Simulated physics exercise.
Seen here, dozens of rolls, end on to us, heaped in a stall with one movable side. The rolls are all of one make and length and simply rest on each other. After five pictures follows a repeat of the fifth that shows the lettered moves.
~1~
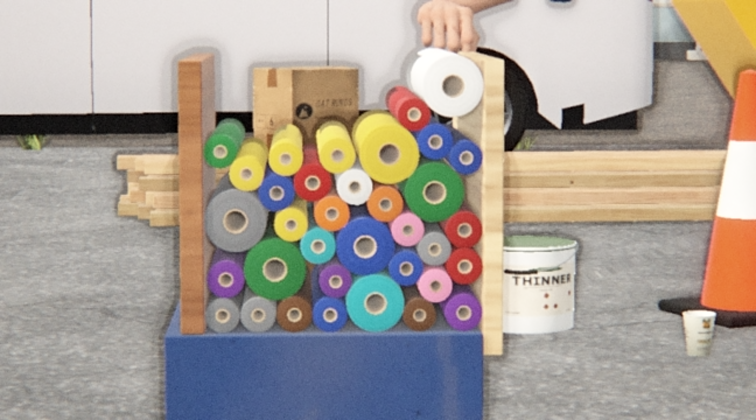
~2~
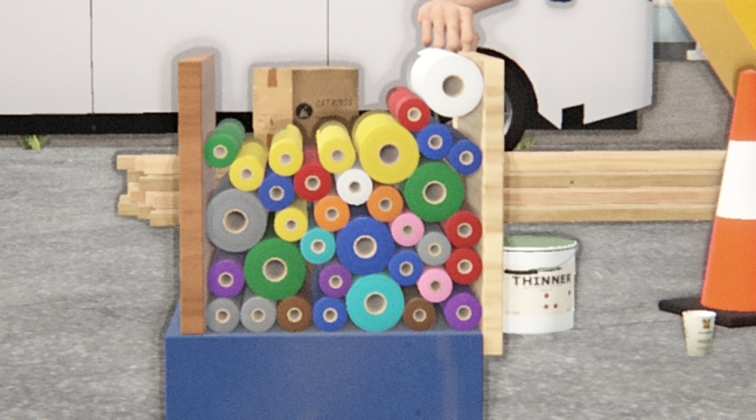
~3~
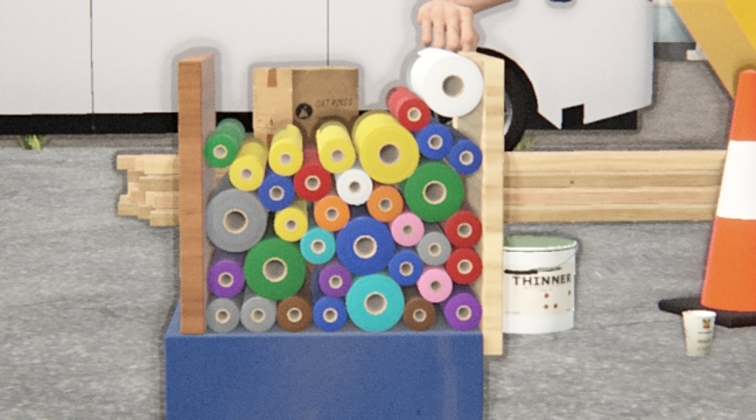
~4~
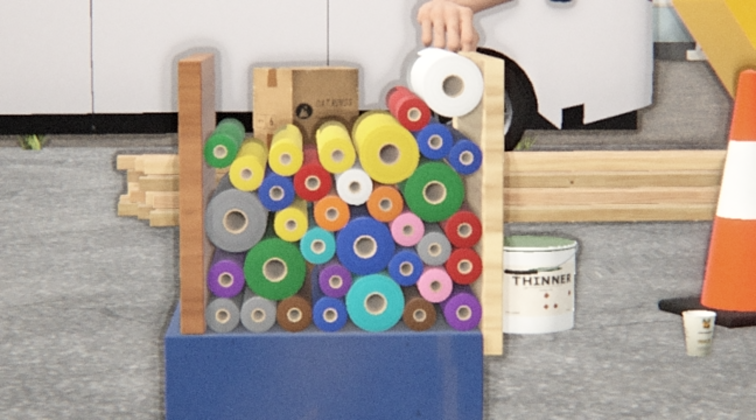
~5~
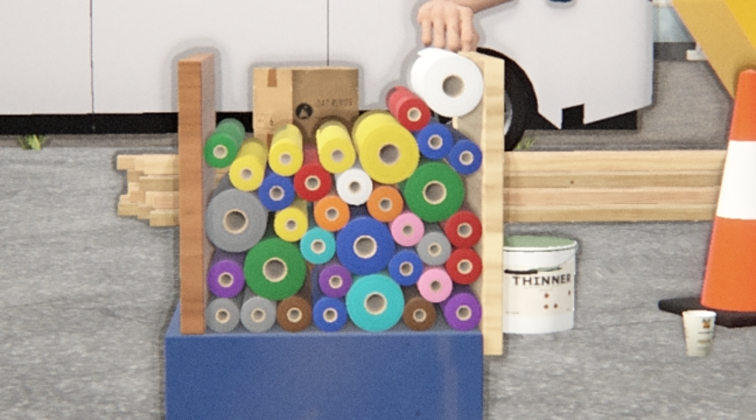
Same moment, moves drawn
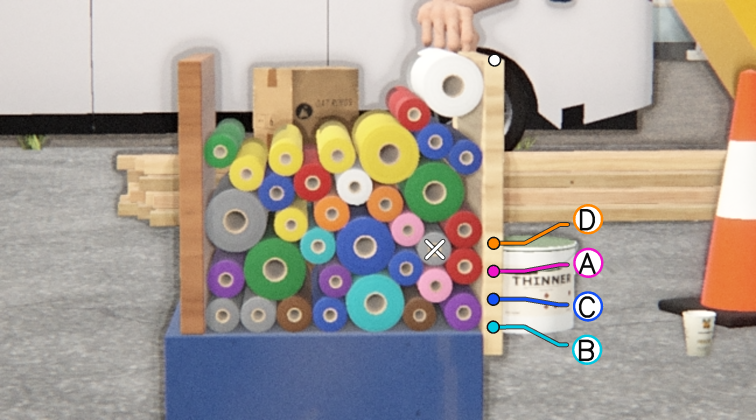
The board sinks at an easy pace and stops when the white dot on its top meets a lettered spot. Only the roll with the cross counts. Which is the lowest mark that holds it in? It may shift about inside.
At most to A.
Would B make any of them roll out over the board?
Yes, at B.
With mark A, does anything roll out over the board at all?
At A: Yes.
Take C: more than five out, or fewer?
It loses more than five.
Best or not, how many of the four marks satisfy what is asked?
Two of them.
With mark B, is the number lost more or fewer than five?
More than five.
On the marked copy, A at (493, 271); B at (493, 327); C at (493, 300); D at (493, 243); the cross at (435, 249); the white dot at (494, 60).
Taking A. A third of the way, top of the board (484, 151).
Two thirds of the way, top of the board (483, 252).
When it is over, top of the board (483, 270), about seven out over the board, the crossed one still inside.
As for the rest, B lets the crossed one out; C lets the crossed one out; D keeps the crossed one inside.
